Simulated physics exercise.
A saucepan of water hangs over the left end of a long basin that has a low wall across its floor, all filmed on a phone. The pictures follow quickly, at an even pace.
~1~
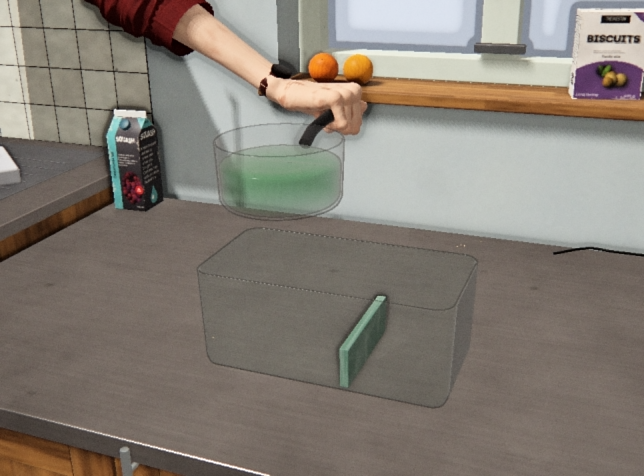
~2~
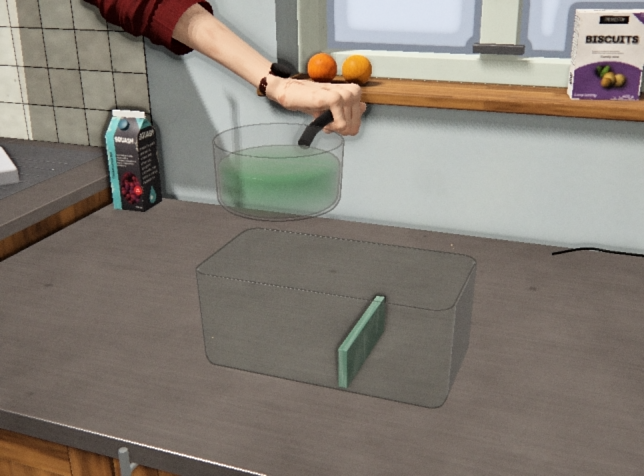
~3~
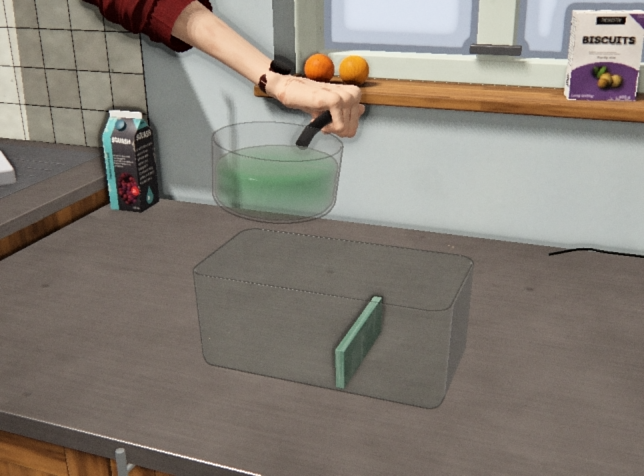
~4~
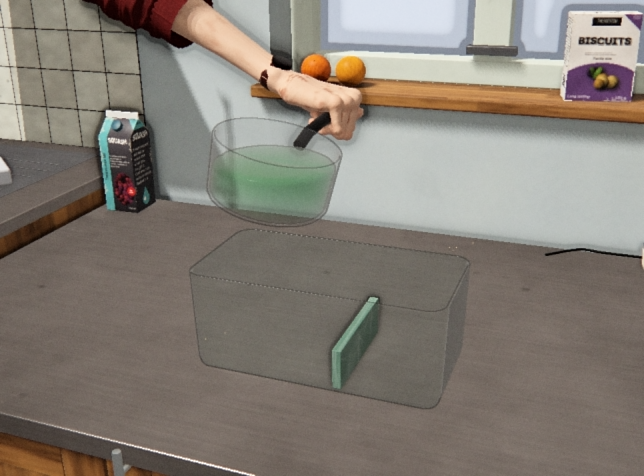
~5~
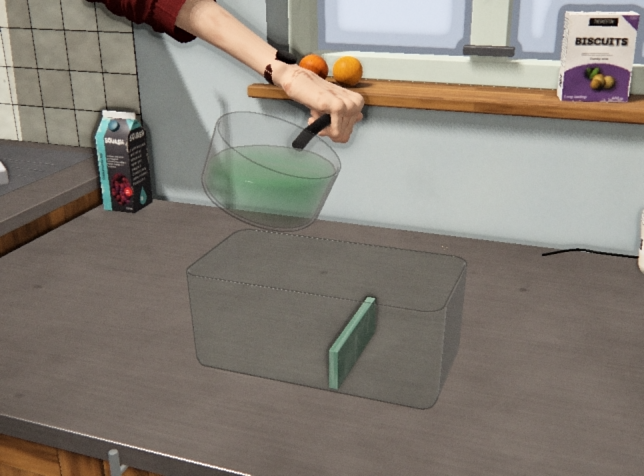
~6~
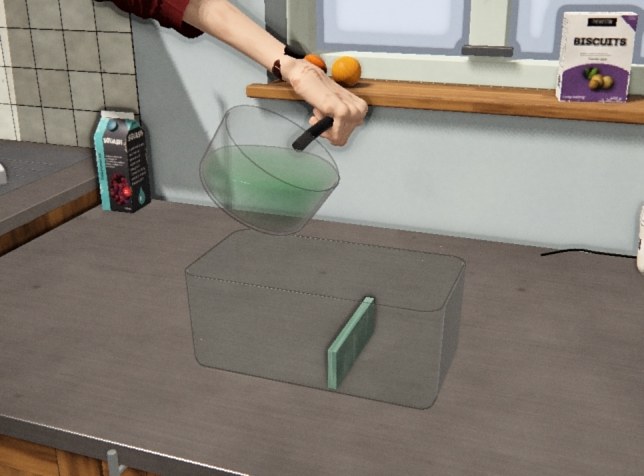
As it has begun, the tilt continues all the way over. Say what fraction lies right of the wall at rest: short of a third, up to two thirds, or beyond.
Middle share.
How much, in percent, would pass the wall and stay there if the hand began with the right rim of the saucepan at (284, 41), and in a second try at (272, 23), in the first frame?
The first start yields 10 per cent, the second 5 per cent.
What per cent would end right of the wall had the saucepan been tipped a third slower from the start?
Roughly 60 percent.
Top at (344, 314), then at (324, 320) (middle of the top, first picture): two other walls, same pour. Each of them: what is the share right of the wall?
Note: Roughly 70 % in case one, 90 % in case two.
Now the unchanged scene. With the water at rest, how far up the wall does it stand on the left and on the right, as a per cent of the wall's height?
I'd put the left at about 30 and the right at about 40.
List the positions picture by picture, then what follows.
In the first picture, it leans 0°; its right rim is at (340, 146); the water meets the walls at (227, 154) and (339, 165); the long basin's rim runs from (223, 249) to (467, 284); the wall's top is at (364, 322).
In the second picture, it leans 2°; its right rim is at (339, 148); the water meets the walls at (226, 154) and (338, 166).
In the third picture, it leans 6°; its right rim is at (338, 154); the water meets the walls at (224, 154) and (336, 168).
In the fourth picture, it leans 13°; its right rim is at (337, 163); the water meets the walls at (221, 153) and (334, 170).
In the fifth picture, it leans 23°; its right rim is at (335, 175); the water meets the walls at (216, 153) and (334, 173).
In the sixth picture, it leans 34°; its right rim is at (333, 188); the water meets the walls at (212, 149) and (335, 179); 1 per cent is over the edge.
A moment on, the saucepan is tipped on its side and 27 per cent is still to pour, 6 is left of the wall and 32 right of it.
Next, the saucepan is tipped right over and 6 per cent is still to pour, 35 is left of the wall and 51 right of it.
Then the saucepan is tipped right over and 0 per cent is still to pour, 50 is left of the wall and 47 right of it.
Later the saucepan is tipped right over and 0 per cent is still to pour, 52 is left of the wall and 46 right of it.
Finally, 52 per cent lies left of the wall, 46 right of it and 2 outside.
